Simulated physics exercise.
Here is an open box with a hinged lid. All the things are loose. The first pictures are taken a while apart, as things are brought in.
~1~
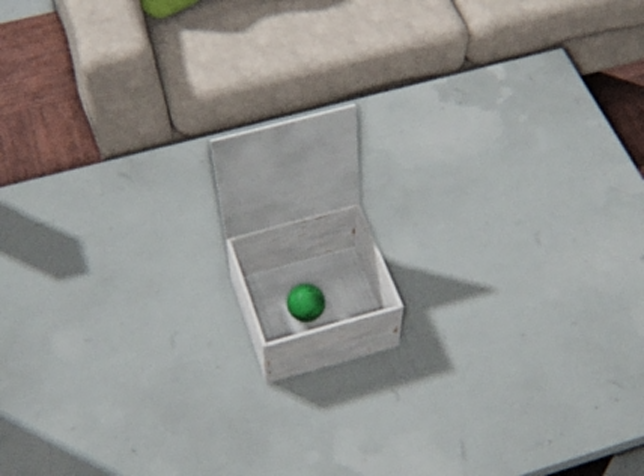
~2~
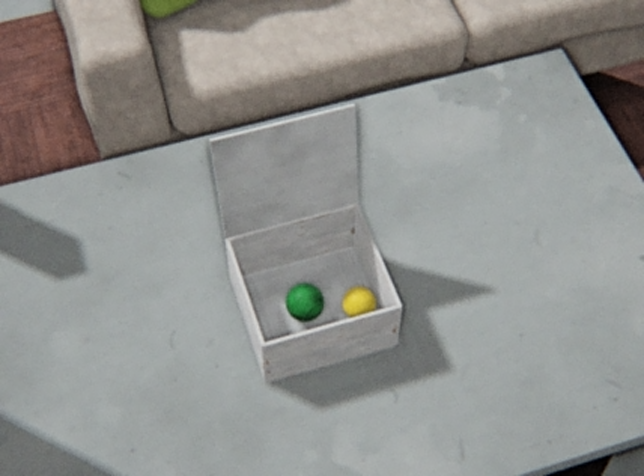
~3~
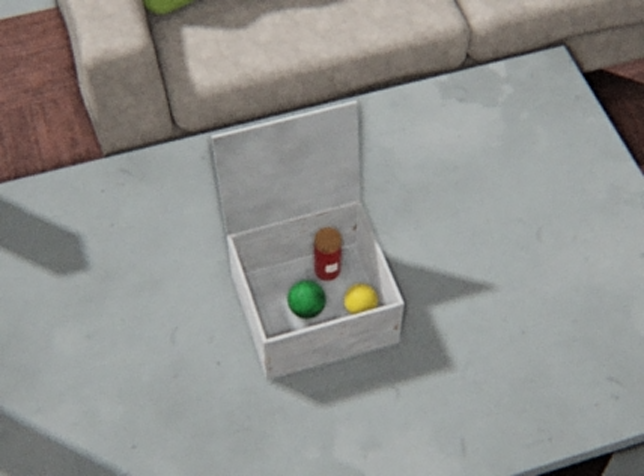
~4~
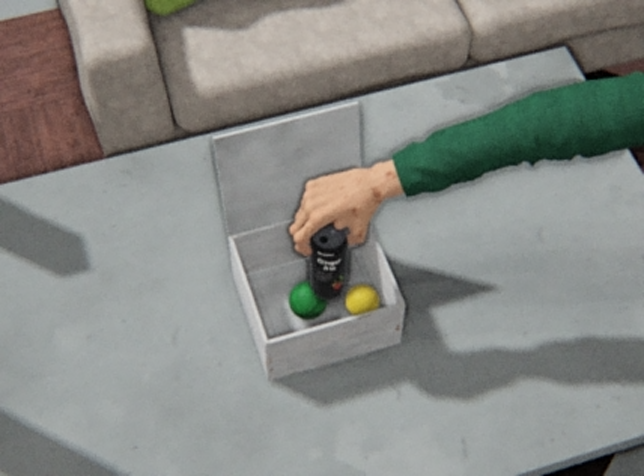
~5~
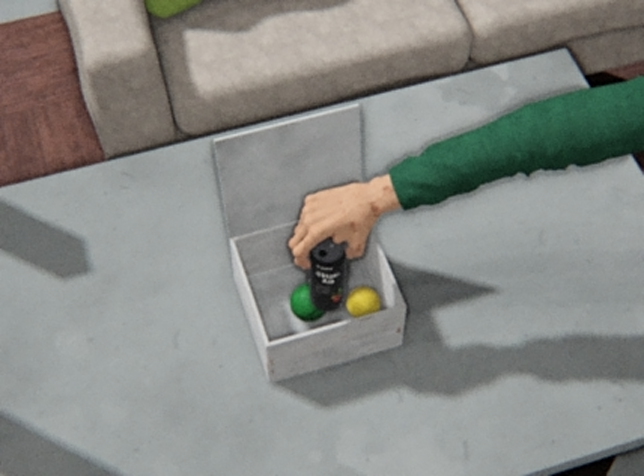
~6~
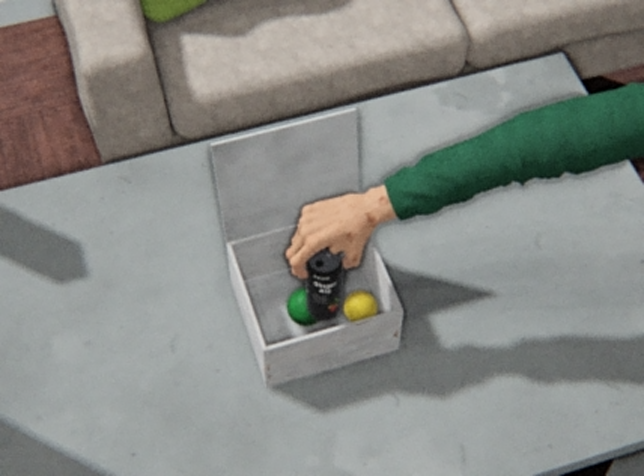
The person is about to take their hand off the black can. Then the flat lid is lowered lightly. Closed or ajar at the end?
In the end the lid sits on the rim.
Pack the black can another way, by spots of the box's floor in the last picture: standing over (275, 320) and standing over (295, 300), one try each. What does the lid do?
In the first case it stays ajar; in the second case it shuts flat.
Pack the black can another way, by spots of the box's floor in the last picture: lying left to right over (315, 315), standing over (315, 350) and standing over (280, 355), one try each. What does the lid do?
First try: It sits on the rim; second try: It will not close; third try: It stays ajar.
Then, 0.60 s on from there, black can turned 63° from how it was put near (338, 305); green ball shifted about its own width.
Then, 1.60 s on from there, lid 60° above the rim; black can turned 65° from how it was put near (337, 305); green ball shifted about its own width.
Then, 2.30 s on from there, lid 6° above the rim; black can turned 66° from how it was put near (336, 306); green ball shifted about its own width.
In the end, lid shut; toppled in the box, black can; moved from the start, green ball and yellow lemon; red shaker unmoved. At the end, from the last picture's camera, black can near (330, 319).
